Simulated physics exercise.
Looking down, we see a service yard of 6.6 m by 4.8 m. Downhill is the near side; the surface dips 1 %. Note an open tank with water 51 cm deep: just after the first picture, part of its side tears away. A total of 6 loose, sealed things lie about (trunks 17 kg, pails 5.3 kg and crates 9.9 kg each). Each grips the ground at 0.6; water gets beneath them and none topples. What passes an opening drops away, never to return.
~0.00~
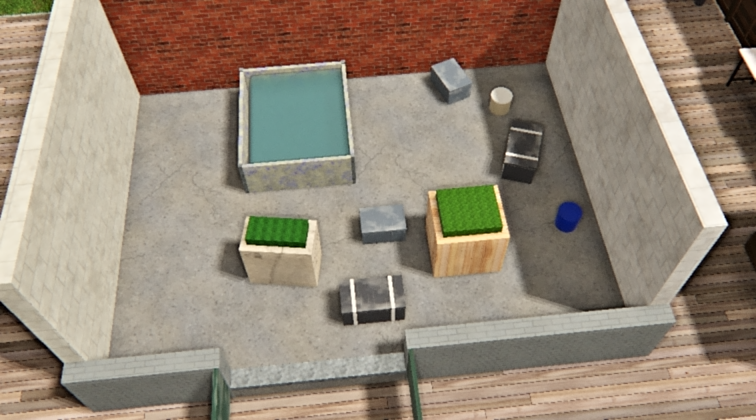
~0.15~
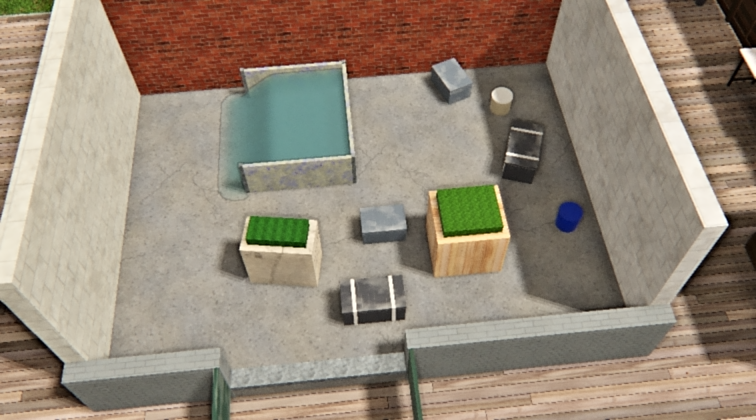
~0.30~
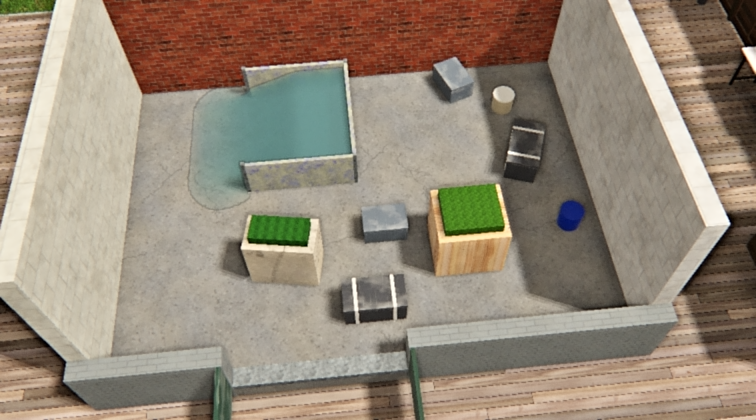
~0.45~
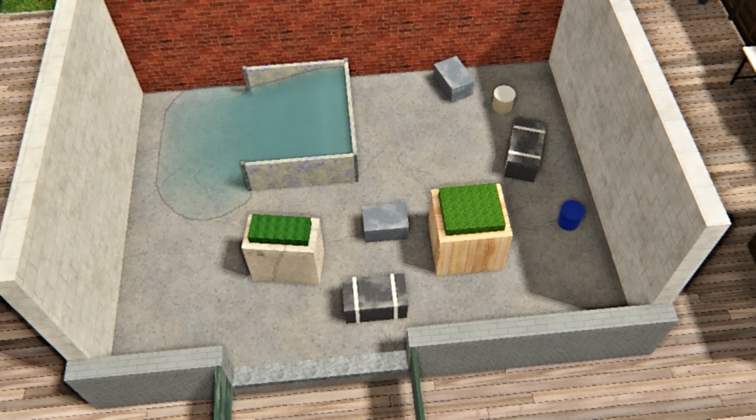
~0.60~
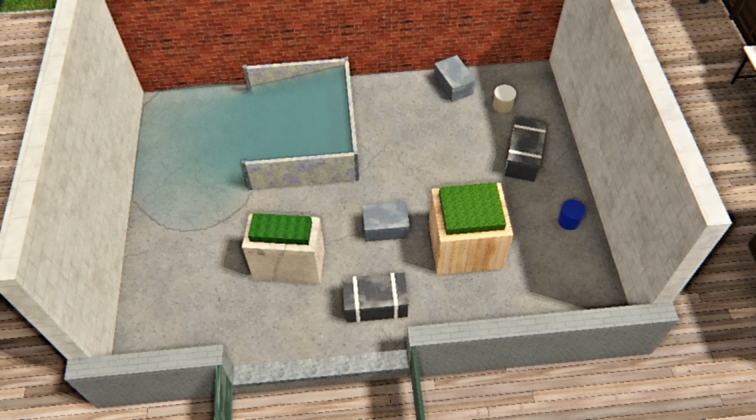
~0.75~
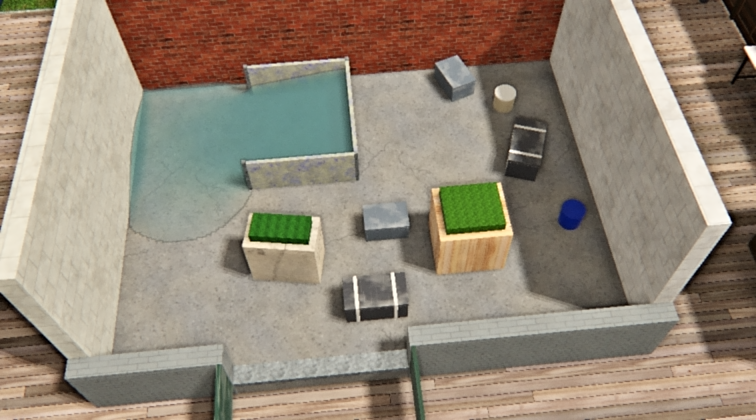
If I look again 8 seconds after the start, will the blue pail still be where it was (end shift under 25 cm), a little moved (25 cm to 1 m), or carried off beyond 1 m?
You'll find it still in place.
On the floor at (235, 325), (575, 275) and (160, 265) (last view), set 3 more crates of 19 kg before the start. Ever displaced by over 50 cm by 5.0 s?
Spot by spot, in turn: Exceeds it, falls short, exceeds it.
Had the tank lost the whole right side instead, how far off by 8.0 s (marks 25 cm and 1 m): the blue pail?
Well, the blue pail is flushed away.
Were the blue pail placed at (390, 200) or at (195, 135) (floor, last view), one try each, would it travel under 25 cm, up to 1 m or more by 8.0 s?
Outcomes in order: It sits still; it is taken a long way.
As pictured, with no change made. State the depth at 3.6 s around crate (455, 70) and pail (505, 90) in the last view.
Close to 1 and 0 centimetres.
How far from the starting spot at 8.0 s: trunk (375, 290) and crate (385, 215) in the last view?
In turn: 0 cm, 0 cm.
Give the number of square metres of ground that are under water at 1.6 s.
About 8.5 m2 is covered.
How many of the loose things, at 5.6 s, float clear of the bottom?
Tally: 0 of them.
After 1.6 s the blue pail is near (574, 209), 0.0 m from its start, aground; 0 of 6 are out; 0 afloat.
After 3.6 s the blue pail is near (574, 209), 0.0 m from its start, aground; 0 of 6 are out; 0 afloat.
After 5.6 s the blue pail is near (574, 209), 0.0 m from its start, aground; 0 of 6 are out; 0 afloat.
After 8.0 s the blue pail is near (574, 209), 0.0 m from its start, aground; 0 of 6 are out; 0 afloat.
